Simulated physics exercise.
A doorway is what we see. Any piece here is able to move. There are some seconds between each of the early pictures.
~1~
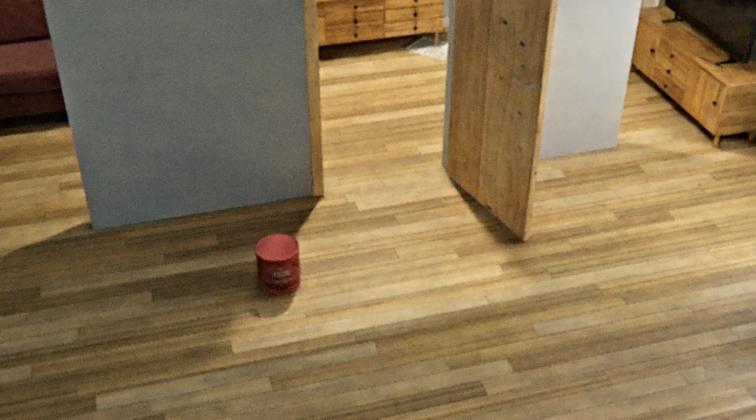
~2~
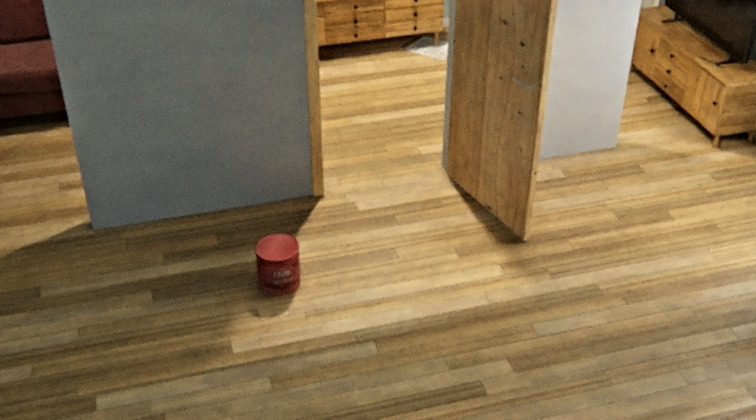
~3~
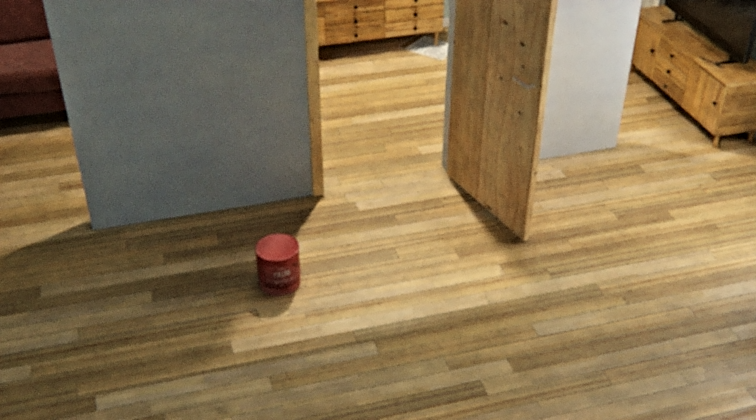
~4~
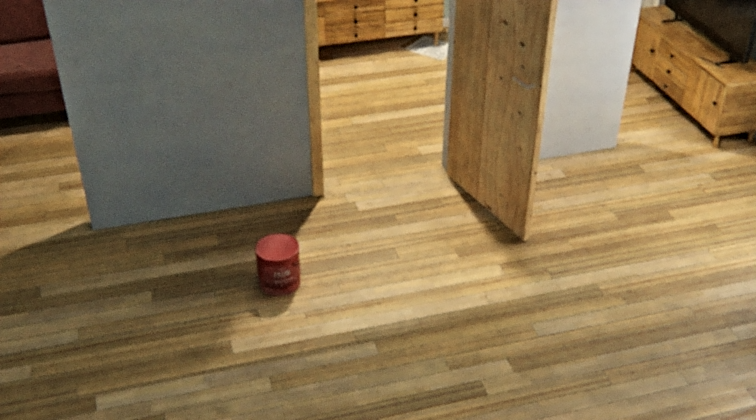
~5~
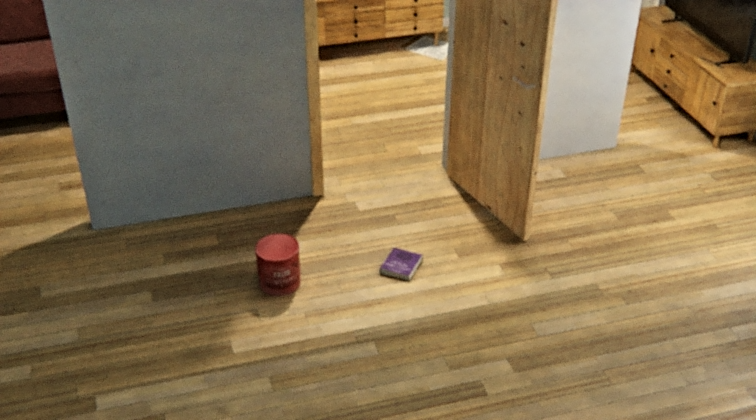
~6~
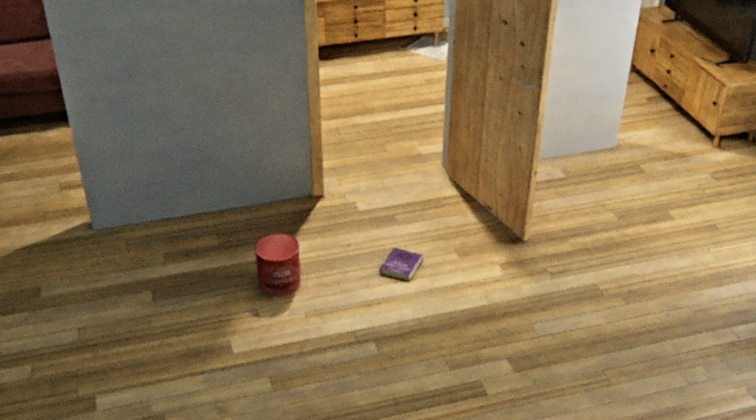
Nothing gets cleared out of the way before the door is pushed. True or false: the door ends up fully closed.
True.
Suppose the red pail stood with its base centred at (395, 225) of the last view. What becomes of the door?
Well, after that the door gets caught.
Then, 0.60 s past the last view, open by 79°.
Then, 1.00 s past the last view, open by 48°.
Then, 1.40 s past the last view, open by 14°.
Finally, open by 0°; both still in place. Final places as the last picture's camera would see them, purple book near (401, 264).
